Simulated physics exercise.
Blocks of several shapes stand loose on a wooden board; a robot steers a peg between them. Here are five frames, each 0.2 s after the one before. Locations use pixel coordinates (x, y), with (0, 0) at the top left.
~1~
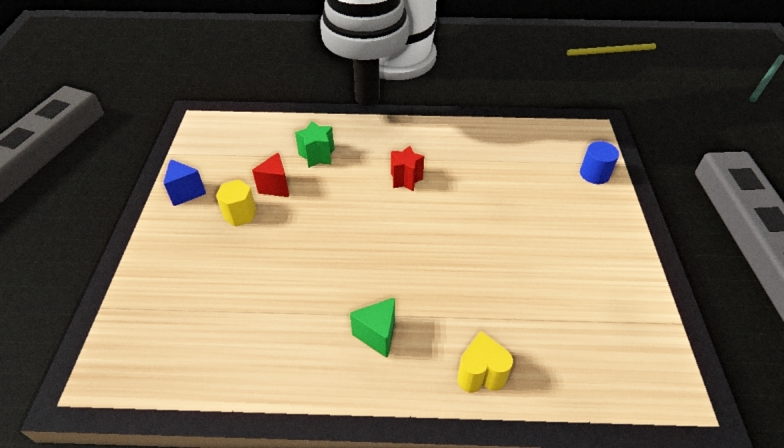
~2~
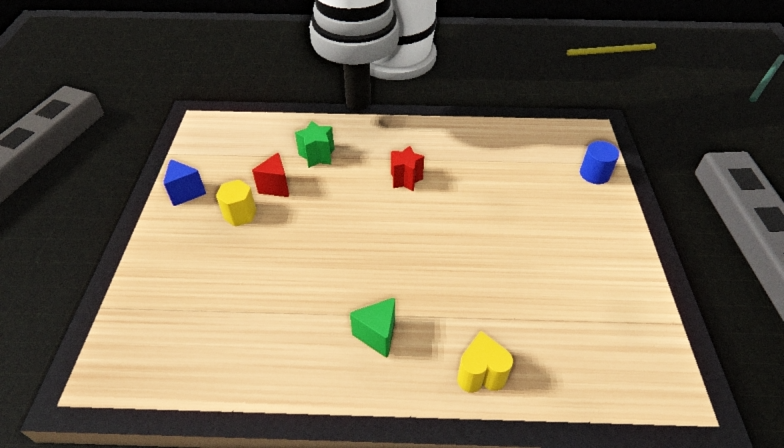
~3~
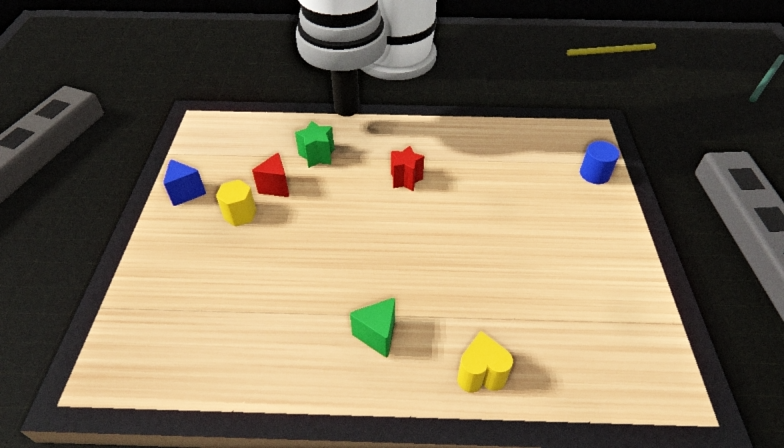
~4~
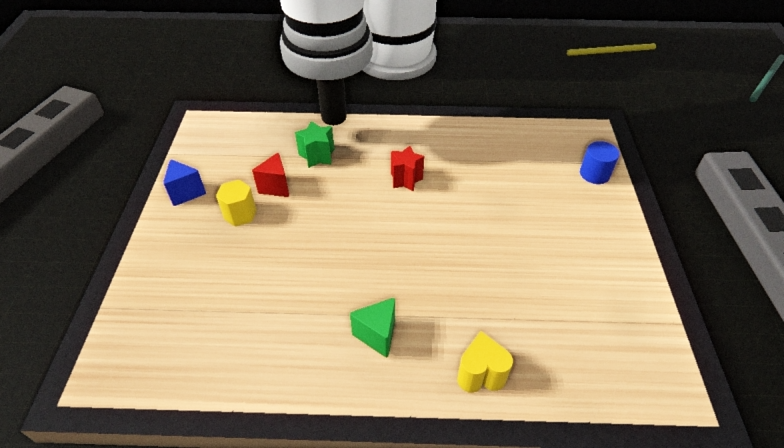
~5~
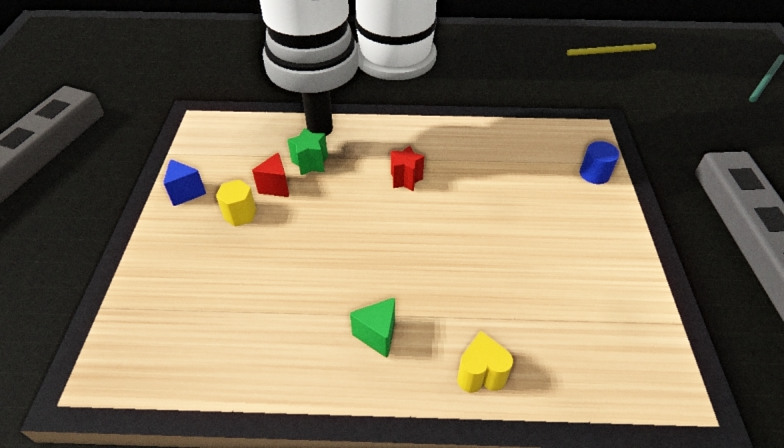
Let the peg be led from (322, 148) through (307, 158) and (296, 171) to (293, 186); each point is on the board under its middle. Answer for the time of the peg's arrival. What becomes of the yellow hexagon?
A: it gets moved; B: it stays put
That would be A.
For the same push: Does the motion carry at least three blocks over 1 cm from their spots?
That would be a yes.
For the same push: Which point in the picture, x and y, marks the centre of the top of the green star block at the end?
At roughly (270, 181).
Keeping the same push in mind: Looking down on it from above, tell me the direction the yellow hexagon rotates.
Viewed from above: Anti-clockwise.
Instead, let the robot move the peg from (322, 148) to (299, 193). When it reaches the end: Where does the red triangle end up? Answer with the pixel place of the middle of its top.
I'd say the red triangle ends with its top centre at (241, 182).
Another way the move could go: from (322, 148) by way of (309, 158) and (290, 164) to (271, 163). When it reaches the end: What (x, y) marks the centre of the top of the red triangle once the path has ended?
I think it will end close to (257, 178).
What follows on the original path. Halfway along, peg at (297, 148); red triangle at (262, 174); green star block at (284, 159).
At the end, peg at (290, 169); yellow hexagon at (214, 207), turned 20° anticlockwise; red triangle at (241, 192); green star block at (270, 181), turned 15° clockwise.
